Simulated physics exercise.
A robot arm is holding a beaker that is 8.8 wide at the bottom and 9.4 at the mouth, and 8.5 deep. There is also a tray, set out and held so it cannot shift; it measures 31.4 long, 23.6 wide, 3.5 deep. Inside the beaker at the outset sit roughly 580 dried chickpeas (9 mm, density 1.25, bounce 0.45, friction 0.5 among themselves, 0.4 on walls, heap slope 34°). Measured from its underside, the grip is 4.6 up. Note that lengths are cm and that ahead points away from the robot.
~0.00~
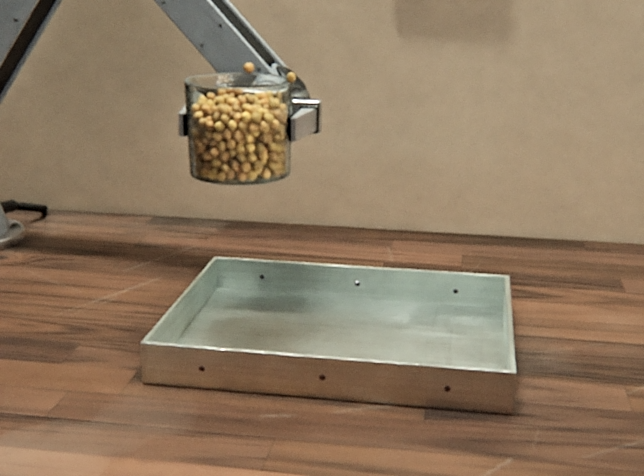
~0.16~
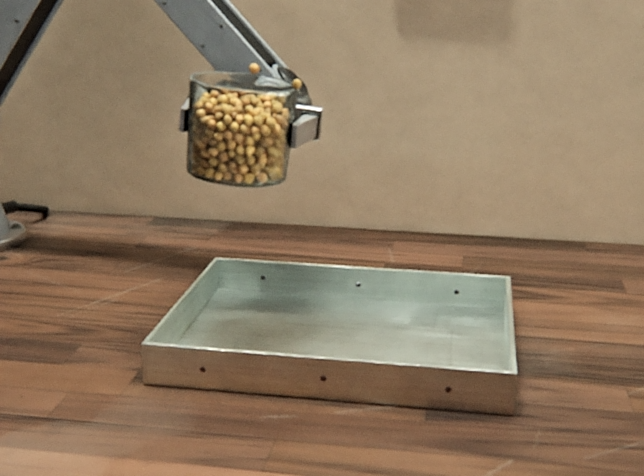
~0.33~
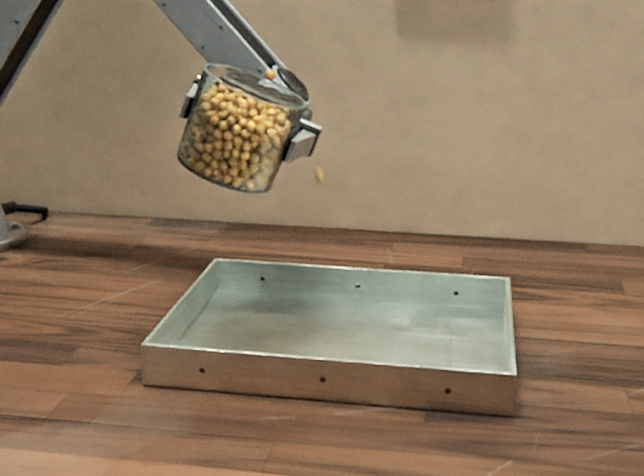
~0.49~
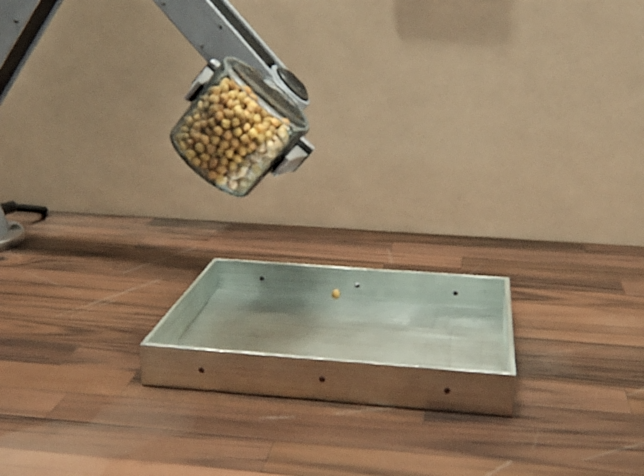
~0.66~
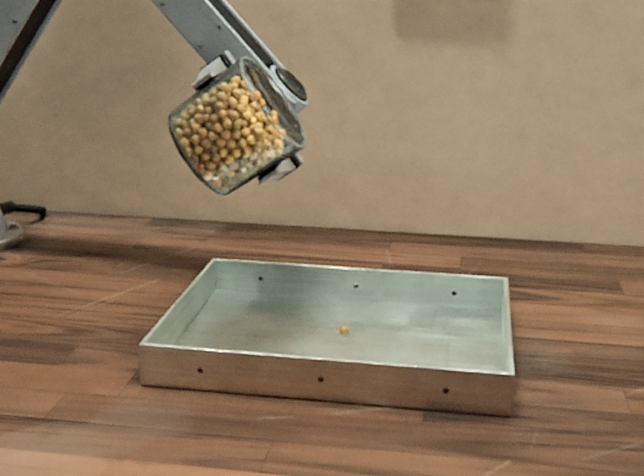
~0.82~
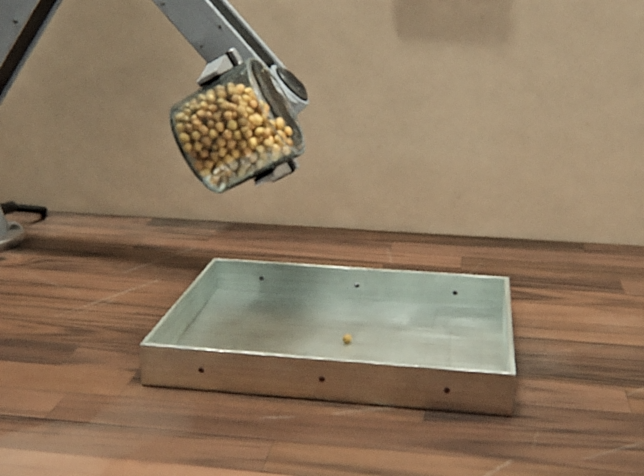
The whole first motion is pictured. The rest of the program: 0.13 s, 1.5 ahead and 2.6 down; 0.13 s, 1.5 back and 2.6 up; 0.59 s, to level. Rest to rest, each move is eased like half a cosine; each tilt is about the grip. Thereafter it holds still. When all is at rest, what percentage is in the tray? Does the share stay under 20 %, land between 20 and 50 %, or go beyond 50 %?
It stays under 20 %.
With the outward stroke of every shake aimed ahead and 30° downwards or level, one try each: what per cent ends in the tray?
Try one gives about 5 in a hundred, try two about 10 in a hundred.
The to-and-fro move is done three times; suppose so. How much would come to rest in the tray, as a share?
That would give close to 0 percent.
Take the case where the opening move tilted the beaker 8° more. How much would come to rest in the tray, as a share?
Some 5 %.
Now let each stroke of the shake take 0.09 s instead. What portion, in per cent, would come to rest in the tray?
Around 5 percent.
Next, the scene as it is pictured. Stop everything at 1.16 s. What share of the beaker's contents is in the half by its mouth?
Something like 40 percent sits in that half.
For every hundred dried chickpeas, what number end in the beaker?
Roughly 100 per cent.
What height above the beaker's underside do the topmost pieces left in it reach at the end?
Roughly 8.5 cm.
After 1.16 s, tilted 57° forward, highest piece 24 above the table; 570 in the beaker, 1 in the tray, 4 in flight or on a rim.
After 1.50 s, tilted 11° forward, highest piece 24 above the table; 569 in the beaker, 6 in the tray.
After 1.87 s, level, highest piece 25 above the table; 569 in the beaker, 6 in the tray.
After 2.92 s, level, highest piece 25 above the table; 569 in the beaker, 6 in the tray.
At rest, 569 in the beaker, 6 in the tray. That is 1 % in the tray.
